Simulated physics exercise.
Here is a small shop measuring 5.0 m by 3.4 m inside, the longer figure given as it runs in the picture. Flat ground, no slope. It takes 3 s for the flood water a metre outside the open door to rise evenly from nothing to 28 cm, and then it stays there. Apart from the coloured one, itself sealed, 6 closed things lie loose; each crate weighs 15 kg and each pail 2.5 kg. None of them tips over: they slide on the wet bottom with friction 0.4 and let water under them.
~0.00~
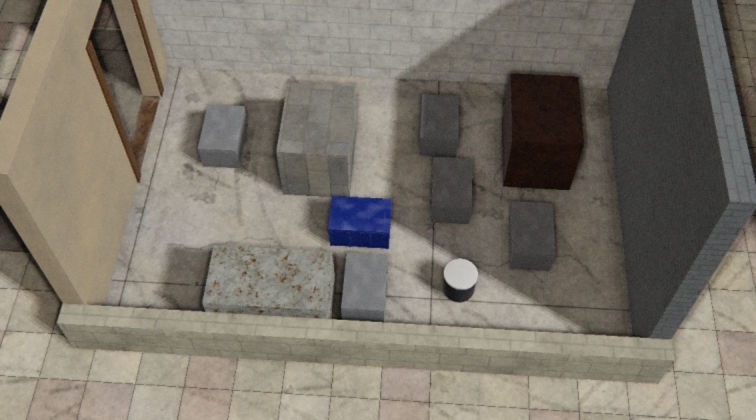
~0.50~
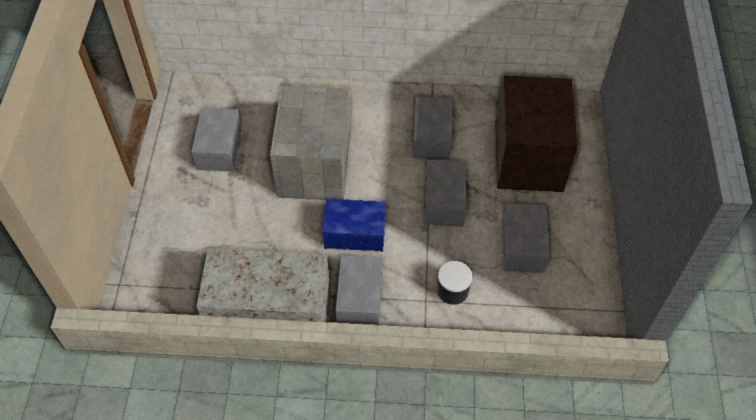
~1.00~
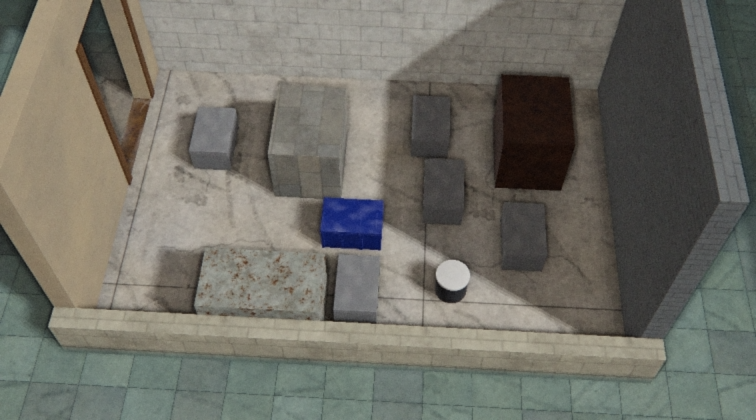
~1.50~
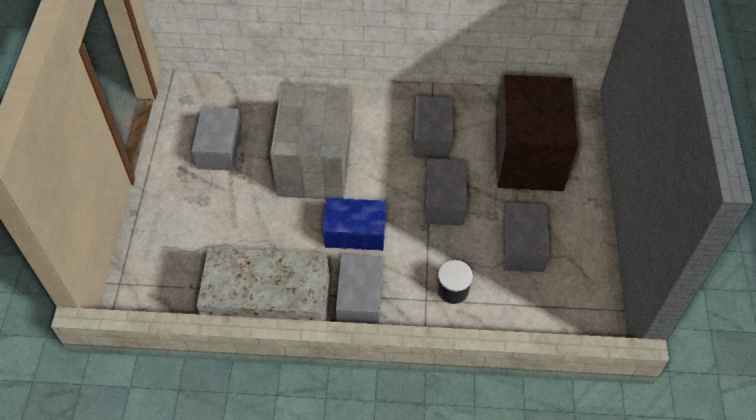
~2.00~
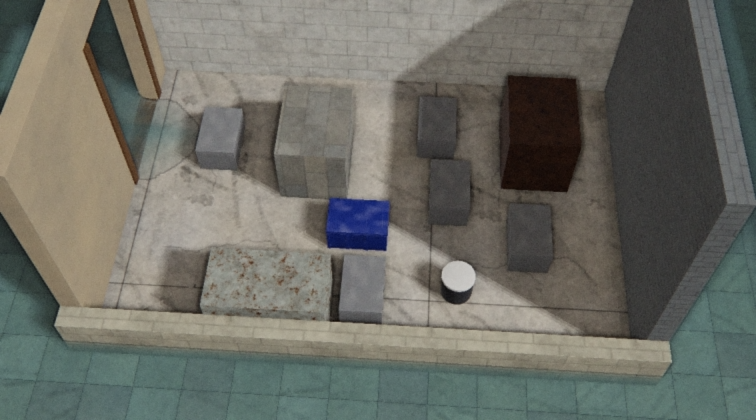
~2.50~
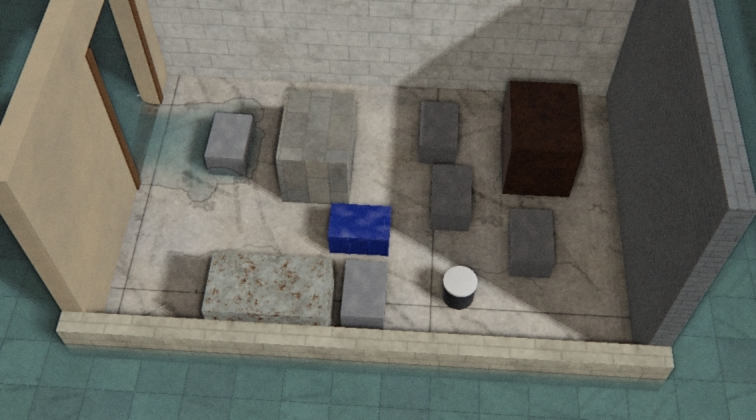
Greenish water covering paving outside a roofless shop, then spreading through the left doorway around a grey block, which shifts slightly.
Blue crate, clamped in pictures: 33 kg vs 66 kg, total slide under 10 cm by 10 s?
Watching this, the lighter ballast does the job.
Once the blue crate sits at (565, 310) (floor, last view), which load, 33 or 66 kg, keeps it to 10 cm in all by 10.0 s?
Short answer: Heavier load only.
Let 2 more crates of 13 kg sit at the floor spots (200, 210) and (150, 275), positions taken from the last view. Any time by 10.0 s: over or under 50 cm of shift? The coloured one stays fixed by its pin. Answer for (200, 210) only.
For that spot the answer is greater than that.
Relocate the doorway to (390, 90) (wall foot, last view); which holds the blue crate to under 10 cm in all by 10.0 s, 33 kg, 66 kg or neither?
Under that setup, the heavy option is needed.
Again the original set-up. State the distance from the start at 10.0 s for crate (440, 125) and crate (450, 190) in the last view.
Shifts: 140 cm / 140 cm.
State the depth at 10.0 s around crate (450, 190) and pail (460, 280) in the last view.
About 15 and 16 cm.
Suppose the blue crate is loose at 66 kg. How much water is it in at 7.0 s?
Depth: Approx. 8 cm.
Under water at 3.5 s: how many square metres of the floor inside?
Somewhere around 5.0 m2, roughly.
After 3.5 s the blue crate would be 0 cm from its start with 33 kg and 0 cm from its start with 66 kg; 0 cm of water round it then.
After 4.5 s the blue crate would be 0 cm from its start with 33 kg and 0 cm from its start with 66 kg; 4 cm of water round it then.
After 7.0 s the blue crate would be 0 cm from its start with 33 kg and 0 cm from its start with 66 kg; 8 cm of water round it then.
After 10.0 s the blue crate would be 0 cm from its start with 33 kg and 0 cm from its start with 66 kg; 10 cm of water round it then.
